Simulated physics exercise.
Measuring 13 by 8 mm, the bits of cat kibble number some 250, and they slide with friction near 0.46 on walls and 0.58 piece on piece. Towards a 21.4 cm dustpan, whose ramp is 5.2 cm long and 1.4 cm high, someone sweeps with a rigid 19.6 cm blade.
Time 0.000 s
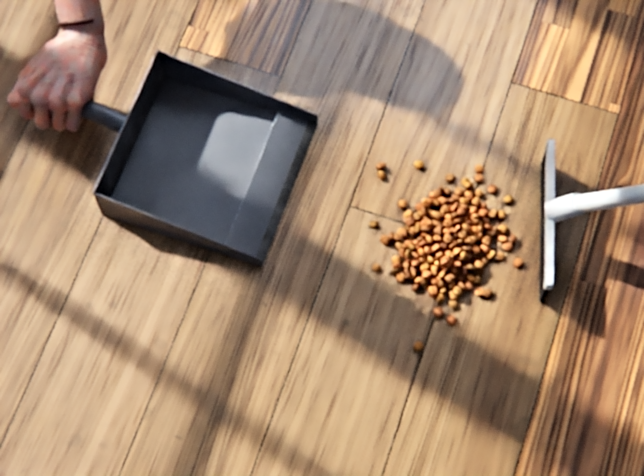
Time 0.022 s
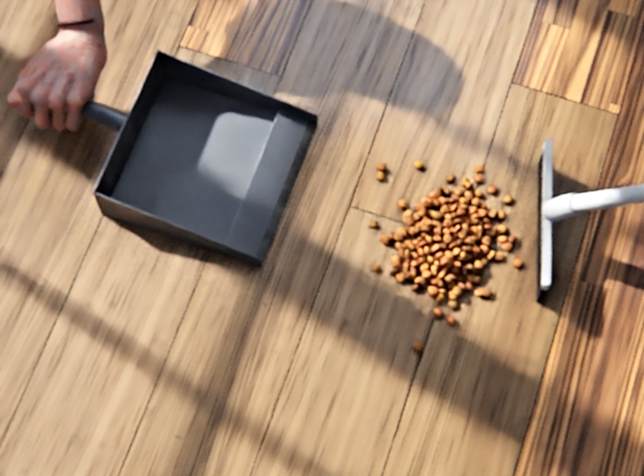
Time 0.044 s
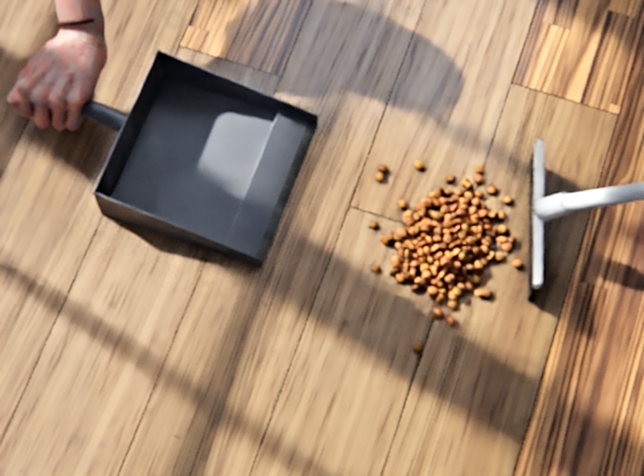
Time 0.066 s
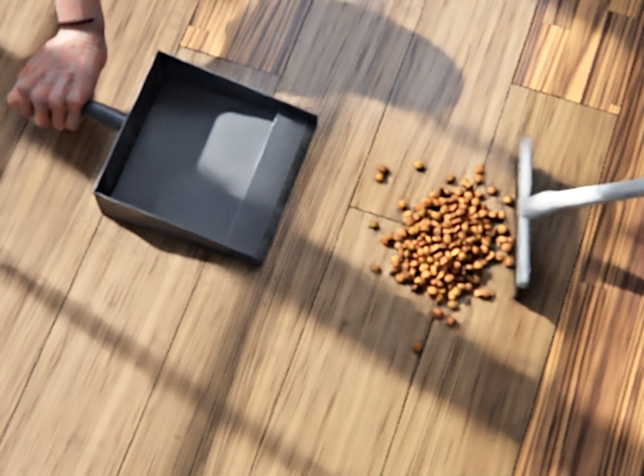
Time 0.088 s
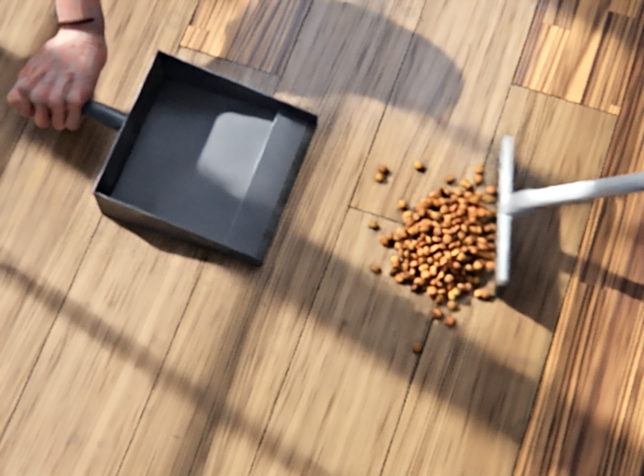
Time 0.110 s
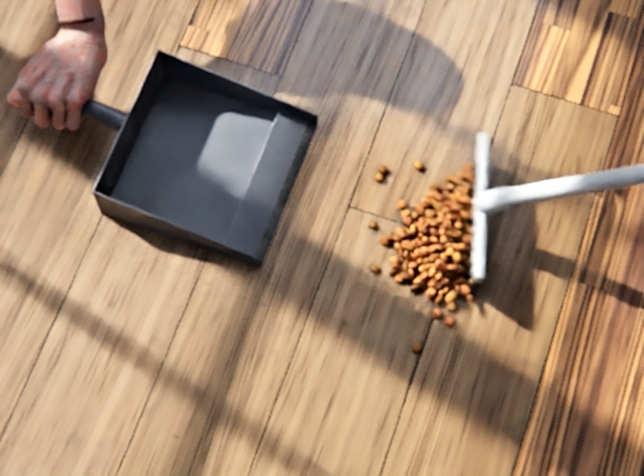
A sunlit wooden floor crossed by soft shadows is seen from above at a slight tilt, and the view stays still. At upper left a hand holds a dark grey dustpan motionless, while a heap of orange-brown kibble lies right of centre, with a pale blade on a light handle beyond it. The blade slides leftward, slowly then faster, meets the heap and pushes its right side inward, bunching the pieces.
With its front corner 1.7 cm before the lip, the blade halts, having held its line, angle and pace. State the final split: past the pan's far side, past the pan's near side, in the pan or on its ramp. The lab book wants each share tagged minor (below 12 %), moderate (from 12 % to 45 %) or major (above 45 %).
Tags: Past the pan's far side = minor; past the pan's near side = moderate; in the pan or on its ramp = major.
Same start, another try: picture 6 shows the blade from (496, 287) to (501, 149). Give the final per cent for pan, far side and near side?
Pan 35, far 0, near 30.
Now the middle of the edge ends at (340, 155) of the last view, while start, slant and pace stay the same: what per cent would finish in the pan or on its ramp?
Roughly 45 %.
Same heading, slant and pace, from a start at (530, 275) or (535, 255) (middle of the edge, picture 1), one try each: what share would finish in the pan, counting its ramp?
Estimates: 50 percent and 55 percent.
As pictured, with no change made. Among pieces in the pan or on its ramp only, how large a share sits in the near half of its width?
I'd put it at around 70 per cent.
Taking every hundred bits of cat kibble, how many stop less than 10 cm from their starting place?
Around 0 in a hundred.
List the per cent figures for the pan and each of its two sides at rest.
Far side 0; near side 30; pan 50.
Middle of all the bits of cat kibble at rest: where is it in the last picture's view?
Estimated resting centre: Around (252, 232).
After 0.20 s, middle of the blade 11 cm from the lip; 0 % over the lip, far side 0 %, near side 10 %.
Then, at 0.25 s, middle of the blade 6 cm from the lip; 0 % over the lip, far side 0 %, near side 20 %.
After 0.45 s, middle of the blade 4 cm from the lip; 50 % over the lip, far side 0 %, near side 30 %.
At rest (1.2 s), far side 0 %, near side 30 %, pan 50 %, in front of the lip or behind the blade 20 %.
